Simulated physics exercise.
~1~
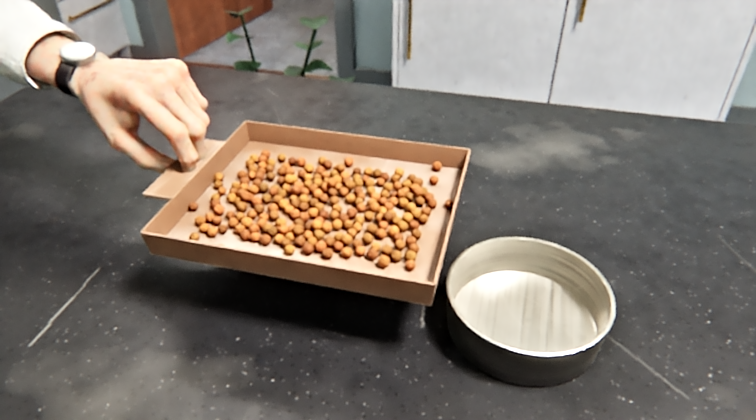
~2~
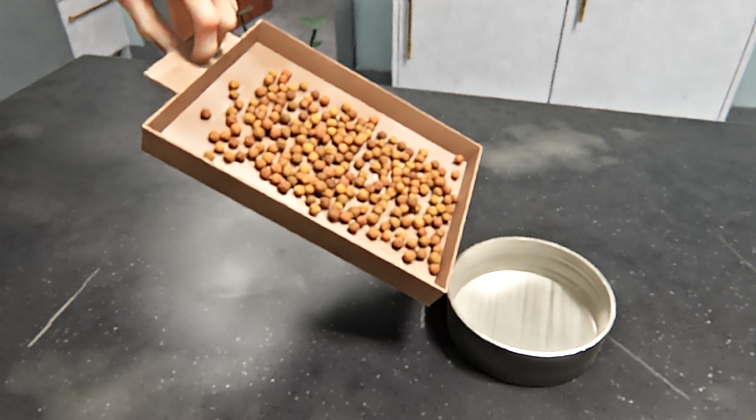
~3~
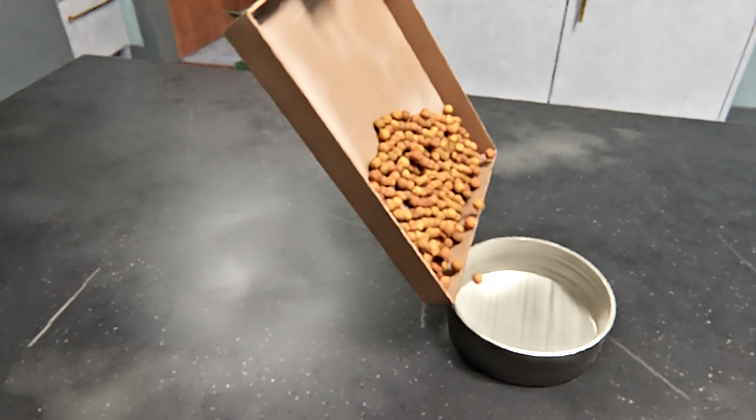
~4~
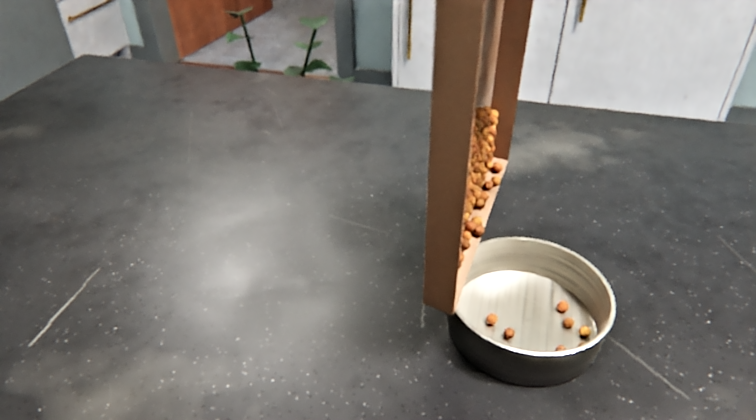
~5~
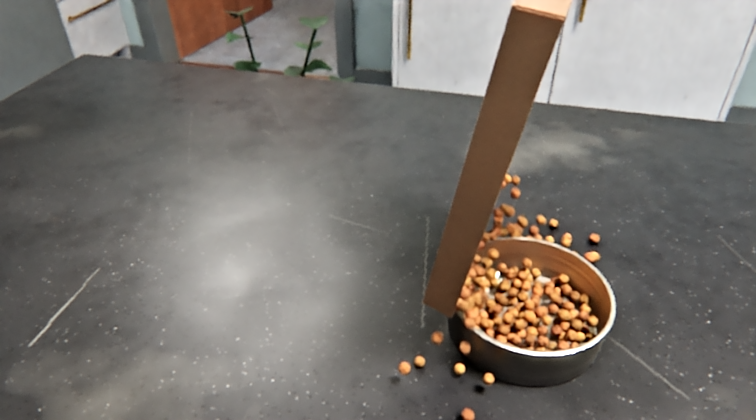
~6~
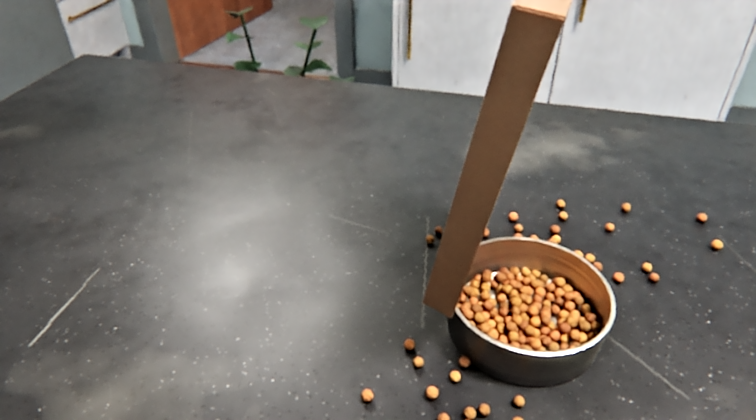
A shallow tan tray full of small orange-brown balls, its handle held by a hand with a dark-strapped watch, sits tilted over a dark speckled countertop, seen from slightly above. A round dish with a pale inside and dark outside stands to the right, with white cabinets behind. The tray tips steeply toward the dish, its handle end rising as the hand leaves view. The balls slide into the lower corner, and a few drop in. Then the rest pour out, some scattering across the counter. Finally the tray stays upended, the dish holding most of the balls.
